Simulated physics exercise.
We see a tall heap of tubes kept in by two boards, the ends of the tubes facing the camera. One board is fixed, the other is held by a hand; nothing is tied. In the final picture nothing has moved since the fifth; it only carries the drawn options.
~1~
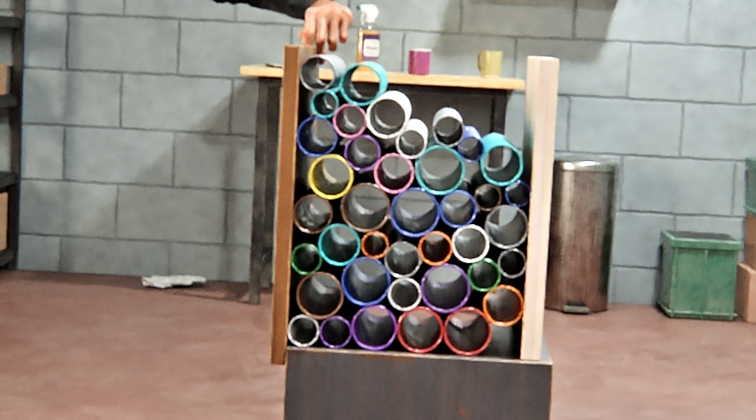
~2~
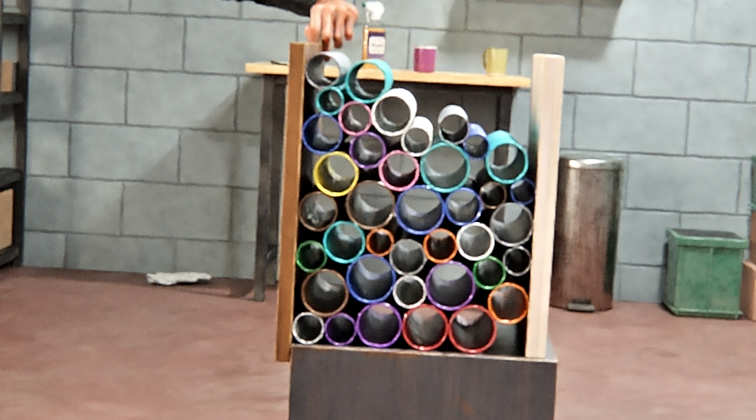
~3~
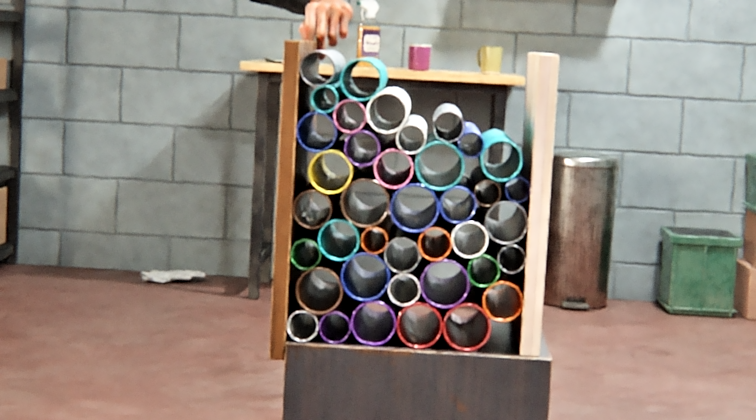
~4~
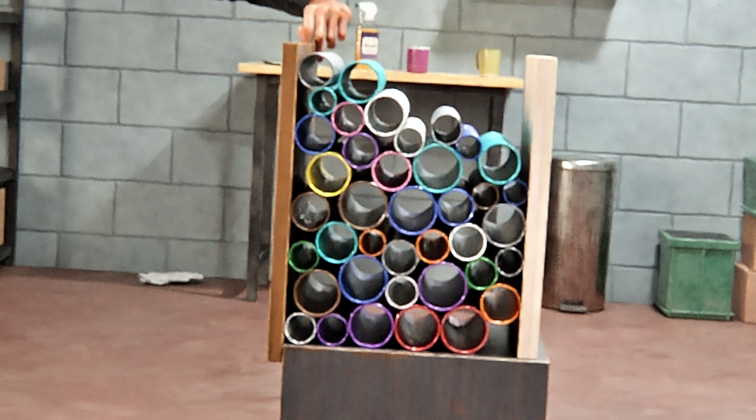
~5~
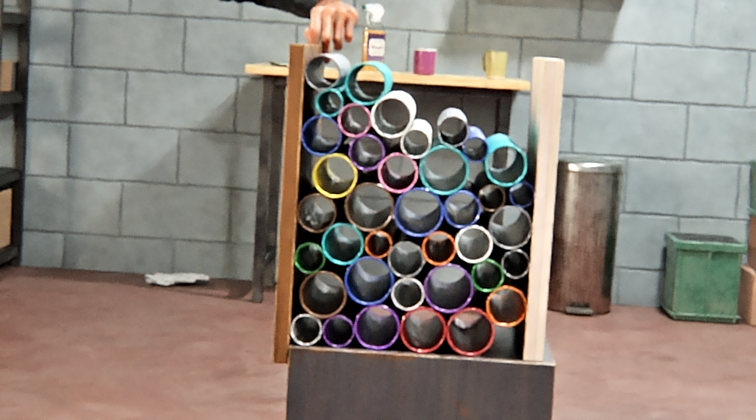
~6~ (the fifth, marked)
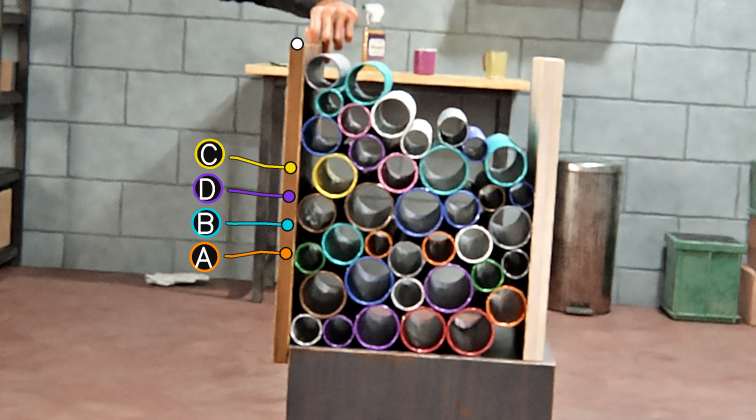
Nothing in the stack visibly moves; only the whole view shakes slightly from side to side and up and down, in a straight-on shot of a workshop with a grey block wall. Tubes rimmed in turquoise, white, purple, blue, yellow and red fill the space between two upright boards on a dark base. A hand stays at the top of the left board, before a table with cups.
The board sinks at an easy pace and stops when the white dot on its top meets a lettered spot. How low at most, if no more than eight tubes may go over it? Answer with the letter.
The last mark within the limit is B.
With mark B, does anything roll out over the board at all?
At B: Yes.
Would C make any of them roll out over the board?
Yes.
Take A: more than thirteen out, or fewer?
Fewer than thirteen.
On the copy, A at (286, 254); B at (288, 225); C at (291, 168); D at (289, 196); the white dot at (298, 44).
On B. First, top of the board (301, 125).
Then, top of the board (297, 213).
Finally, top of the board (296, 225), six out over the board.
By contrast, A nine out over the board; C one out over the board; D three out over the board.
